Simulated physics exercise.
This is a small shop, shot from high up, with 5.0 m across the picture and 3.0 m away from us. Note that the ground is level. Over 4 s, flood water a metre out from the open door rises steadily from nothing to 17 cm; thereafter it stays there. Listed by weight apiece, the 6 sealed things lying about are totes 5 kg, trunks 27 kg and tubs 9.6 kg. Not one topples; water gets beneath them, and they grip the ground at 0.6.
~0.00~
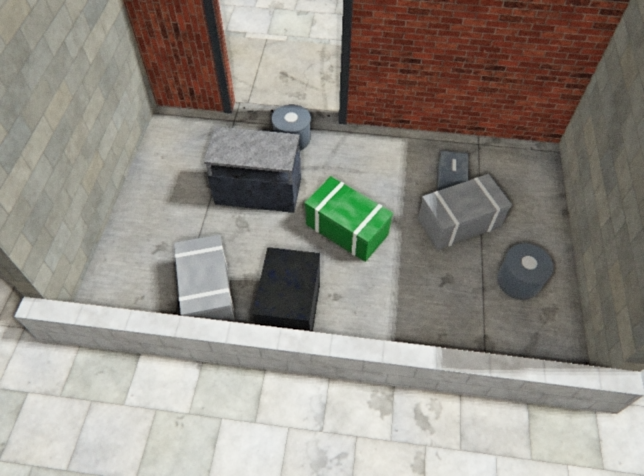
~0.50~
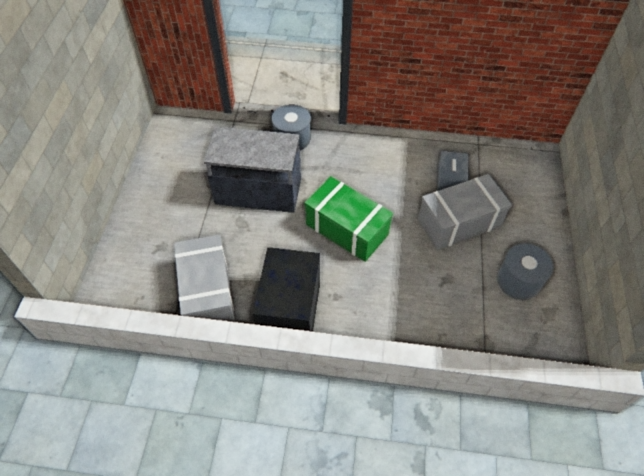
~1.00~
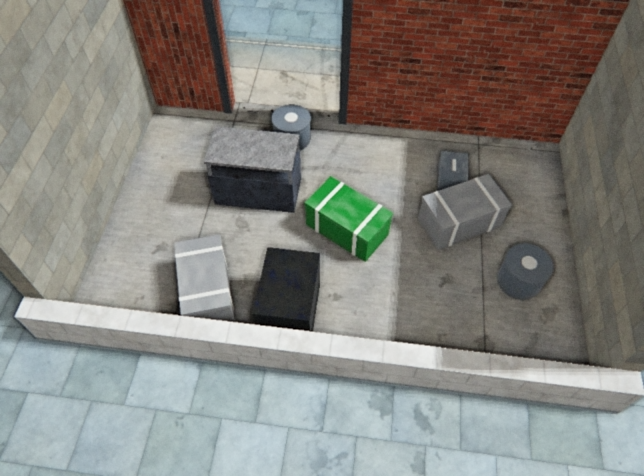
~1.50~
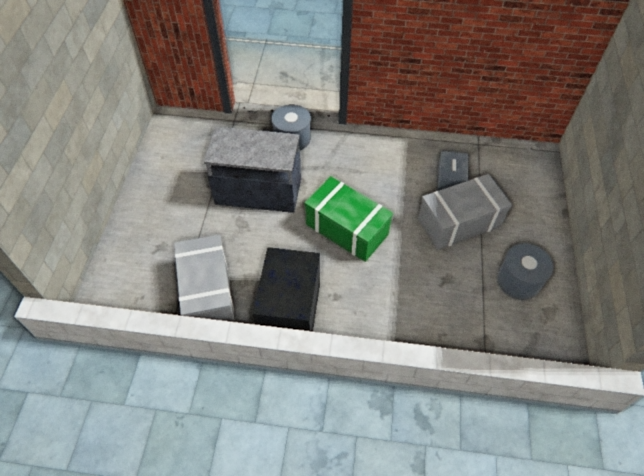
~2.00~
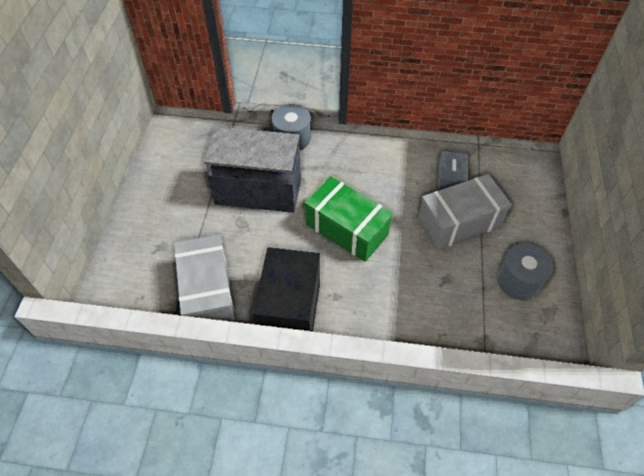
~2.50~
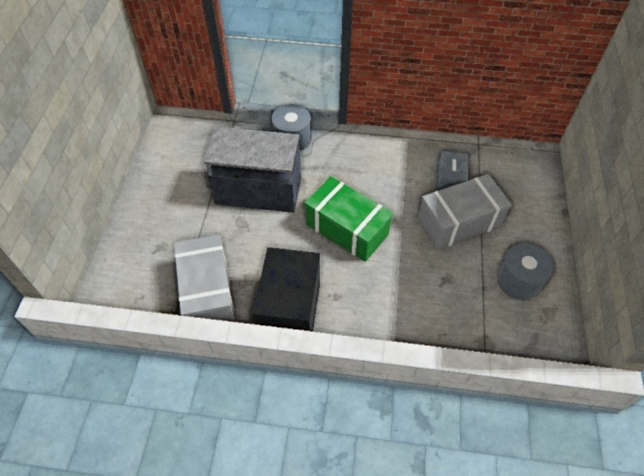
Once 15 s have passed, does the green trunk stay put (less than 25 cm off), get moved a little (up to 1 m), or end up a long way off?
It gets moved a little.
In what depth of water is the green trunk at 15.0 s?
11 cm or so.
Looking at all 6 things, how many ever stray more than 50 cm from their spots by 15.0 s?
Count: 6.
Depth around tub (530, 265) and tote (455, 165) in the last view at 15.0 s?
Close to 13 and 14 centimetres.
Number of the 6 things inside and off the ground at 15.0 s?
Total: 6.
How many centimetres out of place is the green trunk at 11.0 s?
Roughly 5 cm.
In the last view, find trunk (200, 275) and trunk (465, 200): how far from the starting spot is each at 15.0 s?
Respectively 80 and 80 centimetres.
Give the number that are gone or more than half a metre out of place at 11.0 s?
By my tally, 2.
After 3.5 s the green trunk is near (349, 208), 0.0 m from its start, aground; 0 afloat.
After 6.8 s the green trunk is near (349, 208), 0.0 m from its start, aground; 1 afloat.
After 11.0 s the green trunk is near (349, 210), 0.0 m from its start, aground; 3 afloat.
After 15.0 s the green trunk is near (355, 248), 0.5 m from its start, afloat; 6 afloat.
